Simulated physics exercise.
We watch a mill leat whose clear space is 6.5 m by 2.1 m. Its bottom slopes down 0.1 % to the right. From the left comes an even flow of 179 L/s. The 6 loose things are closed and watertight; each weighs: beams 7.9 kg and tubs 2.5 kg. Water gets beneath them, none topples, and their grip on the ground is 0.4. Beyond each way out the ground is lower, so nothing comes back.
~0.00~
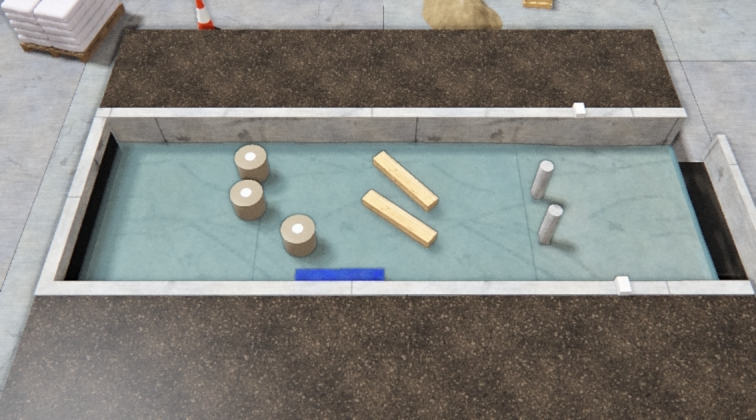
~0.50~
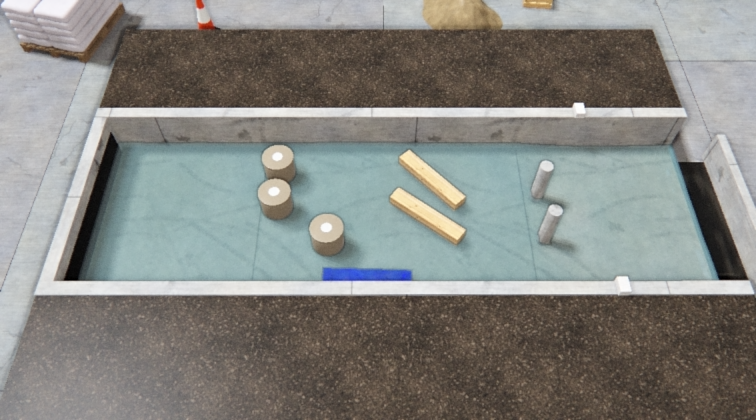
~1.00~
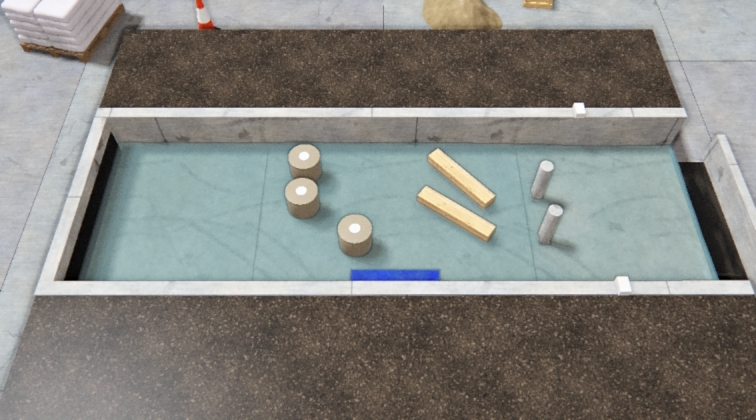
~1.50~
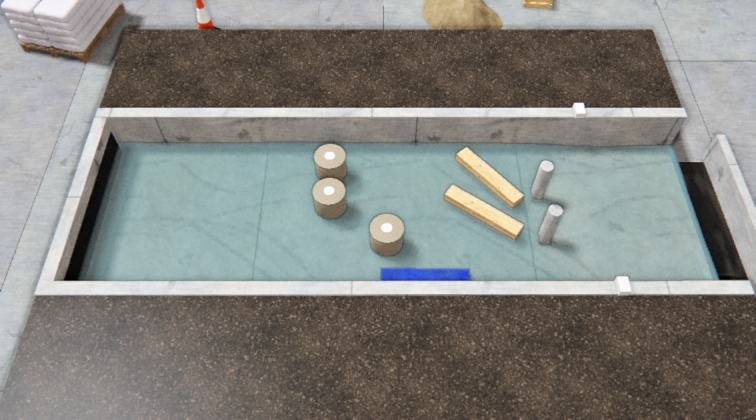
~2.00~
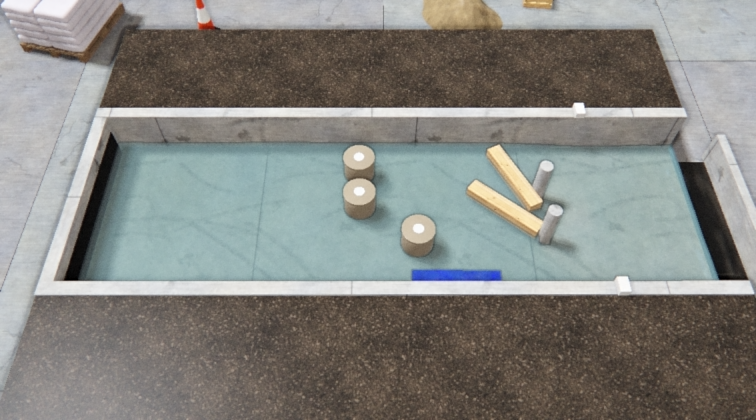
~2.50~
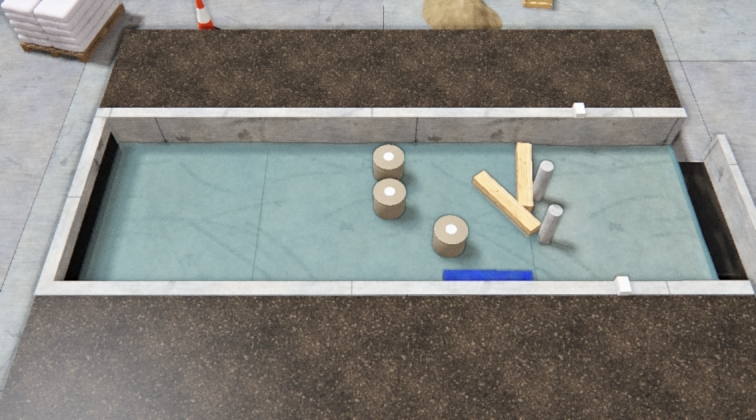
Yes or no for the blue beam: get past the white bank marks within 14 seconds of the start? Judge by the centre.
Blue beam crosses.
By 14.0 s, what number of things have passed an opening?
By then 6.
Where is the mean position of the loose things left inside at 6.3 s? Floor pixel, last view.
At about (658, 200).
After 3.5 s the blue beam is near (566, 281), 2.3 m from its start, afloat; 0 of 6 are over the mark; 6 afloat.
After 6.3 s the blue beam has gone out; 6 of 6 are over the mark; 2 afloat.
After 10.0 s the blue beam has gone out; 6 of 6 are over the mark; 0 afloat.
After 14.0 s the blue beam has gone out; 6 of 6 are over the mark; 0 afloat.
